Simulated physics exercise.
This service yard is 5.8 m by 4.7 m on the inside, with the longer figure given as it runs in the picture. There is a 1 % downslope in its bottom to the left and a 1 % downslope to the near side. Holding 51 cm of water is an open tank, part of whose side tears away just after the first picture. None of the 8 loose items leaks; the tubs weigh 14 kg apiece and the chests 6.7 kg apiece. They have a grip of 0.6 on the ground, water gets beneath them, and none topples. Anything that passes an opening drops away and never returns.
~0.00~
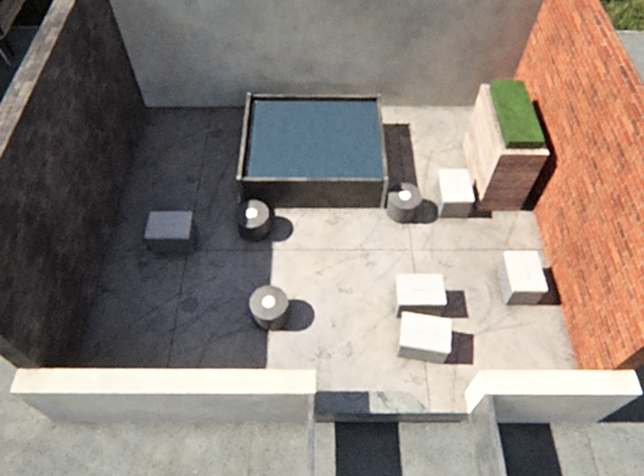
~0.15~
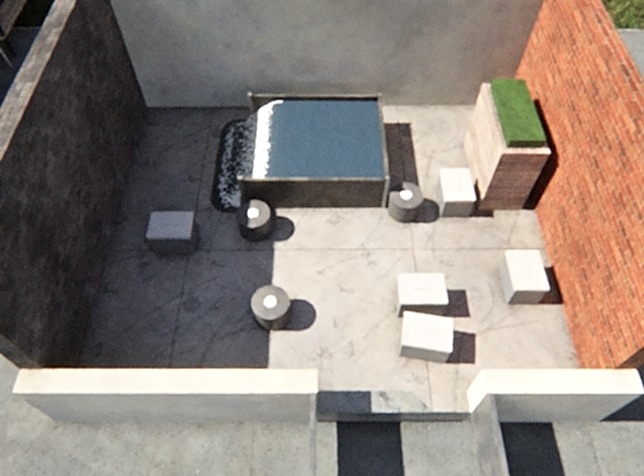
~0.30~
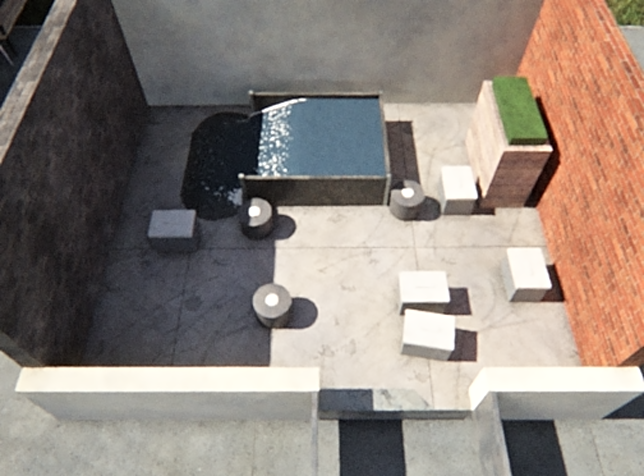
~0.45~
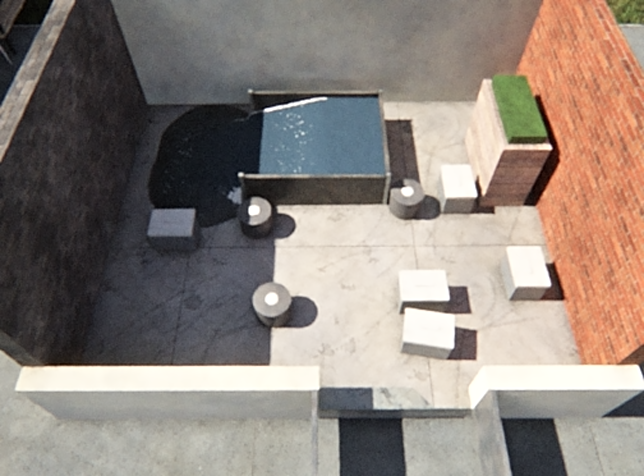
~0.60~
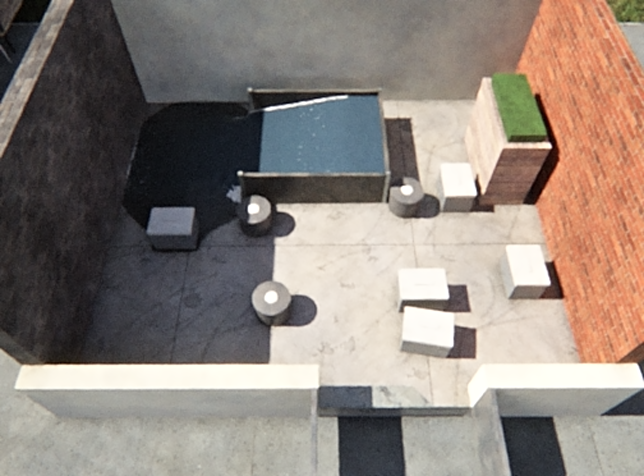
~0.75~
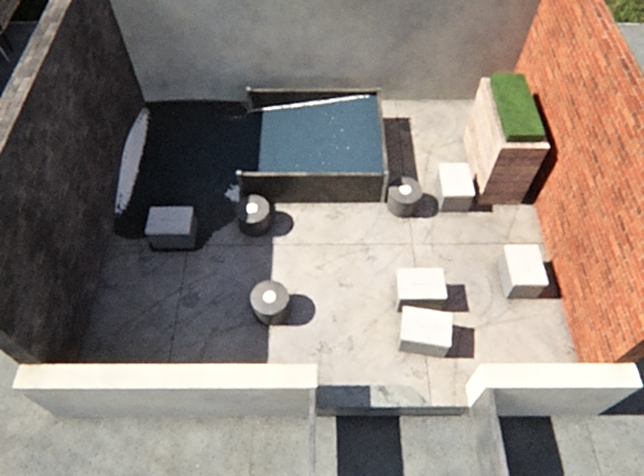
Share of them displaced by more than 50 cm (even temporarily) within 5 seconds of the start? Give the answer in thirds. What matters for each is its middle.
Under a third.
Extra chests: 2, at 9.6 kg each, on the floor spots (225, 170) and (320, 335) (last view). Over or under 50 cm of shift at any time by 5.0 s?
Listed in order, the answers are beyond half a metre followed by beyond half a metre.
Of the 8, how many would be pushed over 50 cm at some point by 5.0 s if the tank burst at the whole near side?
That gives 5 of them.
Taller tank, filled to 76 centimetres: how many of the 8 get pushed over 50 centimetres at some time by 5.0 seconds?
It would come to 4 of them.
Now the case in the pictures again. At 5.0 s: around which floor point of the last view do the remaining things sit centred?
The centre is close to (406, 263).
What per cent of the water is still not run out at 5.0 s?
98 % or so.
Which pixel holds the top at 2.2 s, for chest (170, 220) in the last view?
My estimate: Around (169, 272).
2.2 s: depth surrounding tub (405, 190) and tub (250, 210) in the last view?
Depth approx. 0 cm / 0 cm.
After 1.1 s 0 of 8 are over 50 cm from their spots; 0 afloat.
After 2.2 s 1 of 8 are over 50 cm from their spots; 0 afloat.
After 3.5 s 1 of 8 are over 50 cm from their spots; 1 afloat.
After 5.0 s 2 of 8 are over 50 cm from their spots, and 2 have been at some point; 1 afloat.
